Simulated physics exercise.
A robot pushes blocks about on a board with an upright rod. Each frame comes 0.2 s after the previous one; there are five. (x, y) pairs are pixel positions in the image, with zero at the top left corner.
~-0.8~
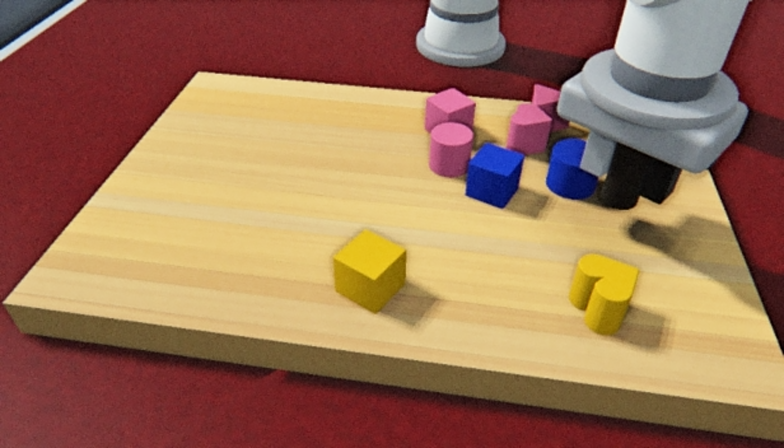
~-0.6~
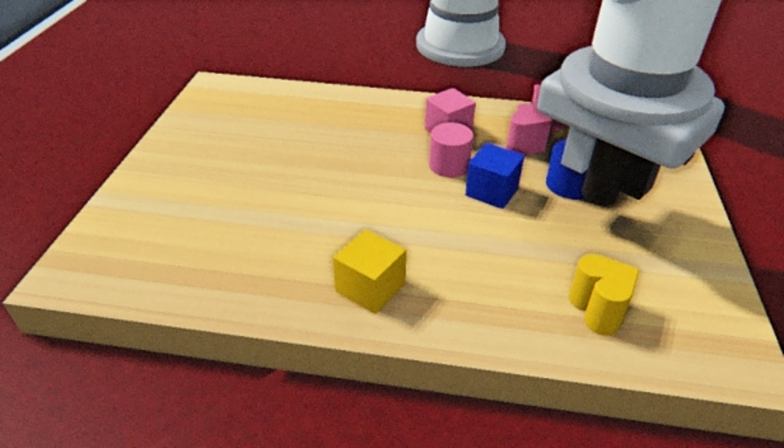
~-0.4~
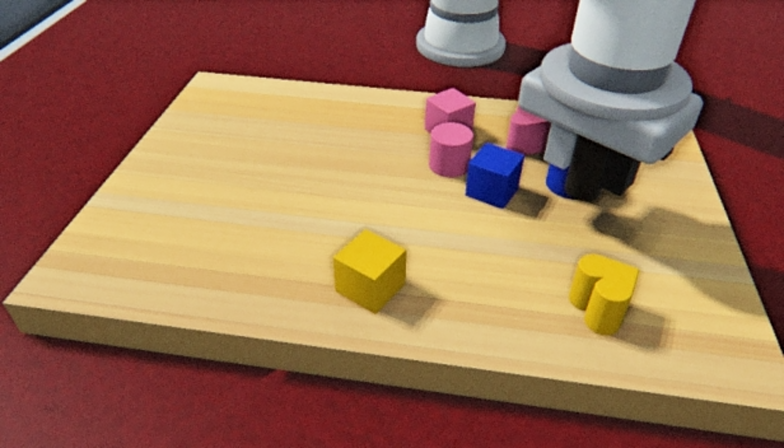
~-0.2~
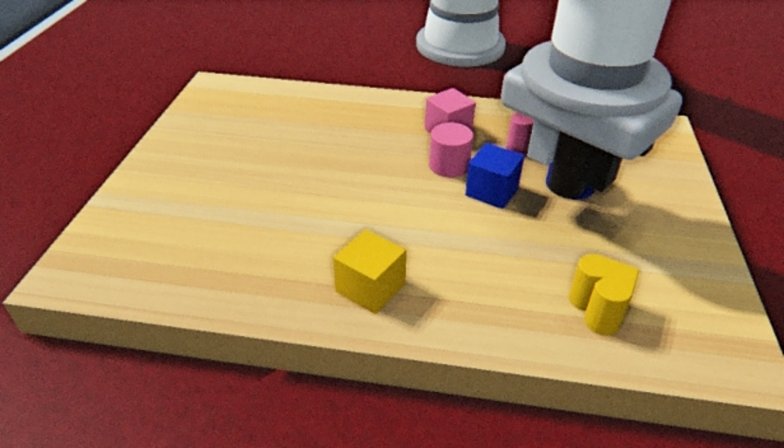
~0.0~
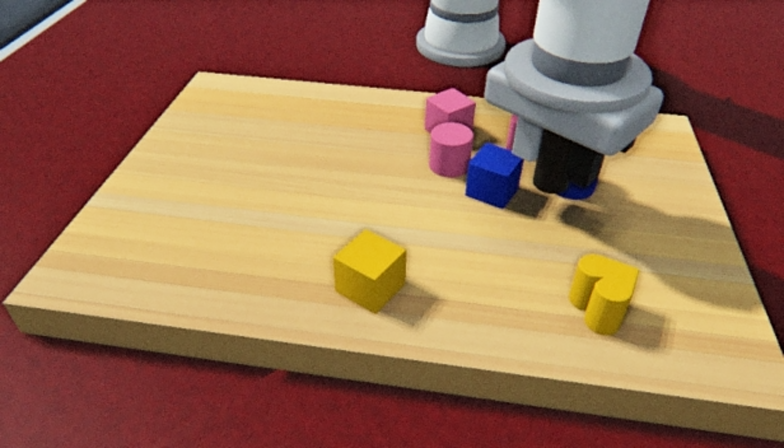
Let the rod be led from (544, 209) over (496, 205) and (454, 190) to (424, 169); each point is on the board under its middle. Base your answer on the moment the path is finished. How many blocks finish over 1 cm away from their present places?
That push would leave two blocks displaced by more than about 1 cm.
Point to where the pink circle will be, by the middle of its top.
Roughly at (408, 97).
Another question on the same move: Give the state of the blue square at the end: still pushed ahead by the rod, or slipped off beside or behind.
Prediction: Still leading.
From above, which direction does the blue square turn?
Twists clockwise.
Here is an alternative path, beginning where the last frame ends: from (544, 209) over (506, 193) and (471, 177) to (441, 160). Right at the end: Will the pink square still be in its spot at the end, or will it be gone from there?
Stays put.
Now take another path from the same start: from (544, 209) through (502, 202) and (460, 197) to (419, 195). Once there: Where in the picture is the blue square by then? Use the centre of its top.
Around (436, 140).
On the path given first. One third of the way, rod at (499, 179); pink circle at (449, 131); blue square at (475, 152), turned 30° clockwise.
Two thirds of the way, rod at (456, 165); pink circle at (428, 115); blue square at (439, 137), turned 40° clockwise.
At the end, rod at (426, 144); pink square at (451, 98); pink circle at (408, 97); blue square at (411, 118), turned 40° clockwise; blue circle in place.
